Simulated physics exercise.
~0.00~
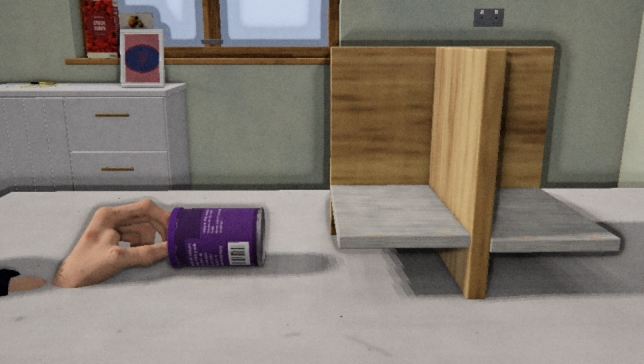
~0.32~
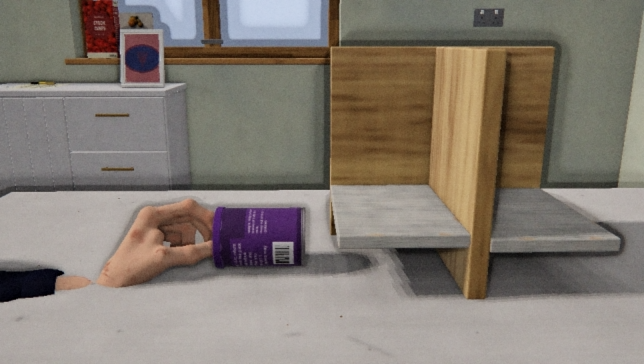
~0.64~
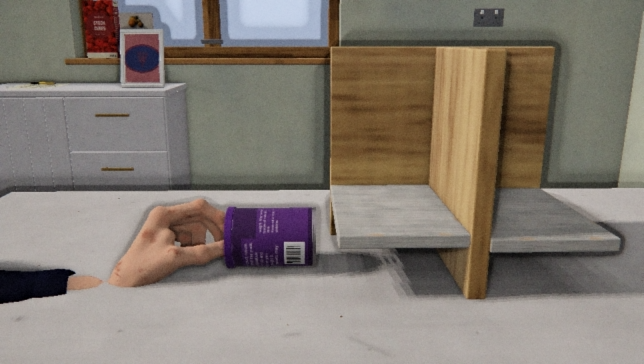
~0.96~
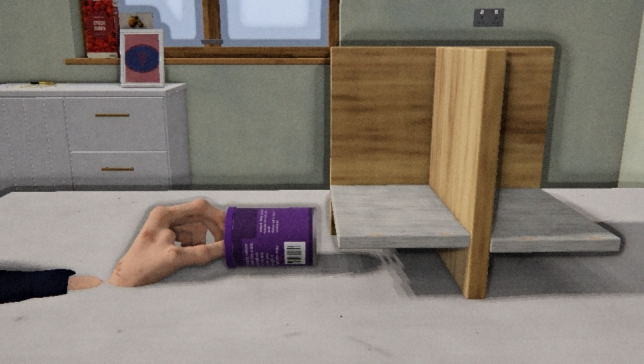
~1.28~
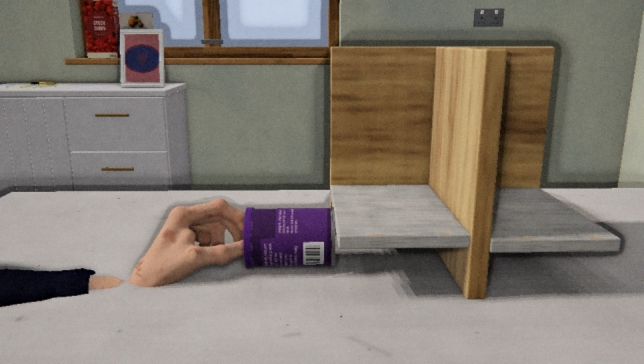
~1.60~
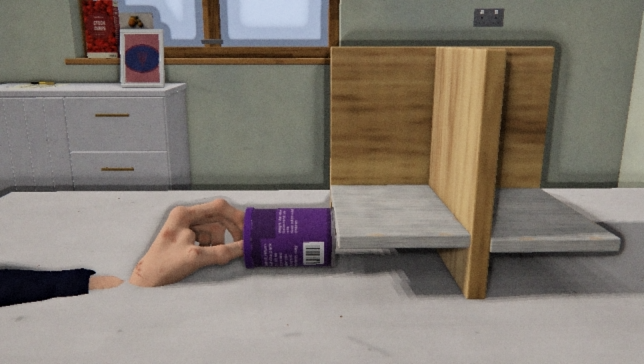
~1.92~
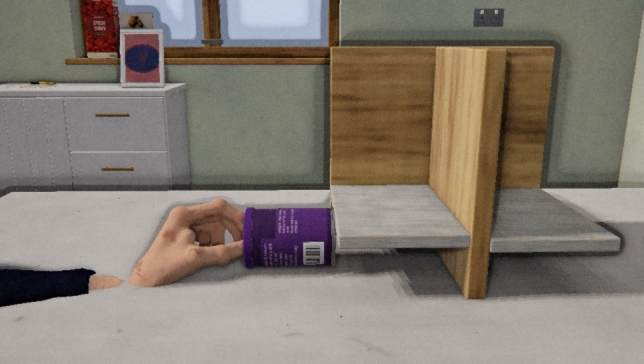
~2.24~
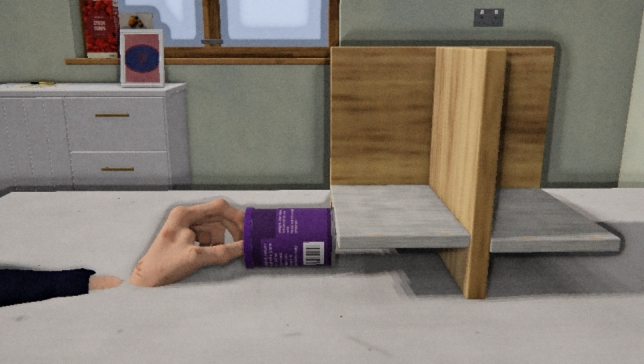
To begin with, a hand at the left holds a purple tin on its side on a pale tabletop, with a low grey shelf on a wooden frame standing to the right. The hand pushes the tin rightward towards the shelf, covering much of the gap. It edges a little closer, pauses briefly, then moves on a short way until the tin meets the shelf's left edge. Too tall to pass beneath, the tin catches there and goes no further. The hand stays on it, and both remain still beside the unmoved shelf.
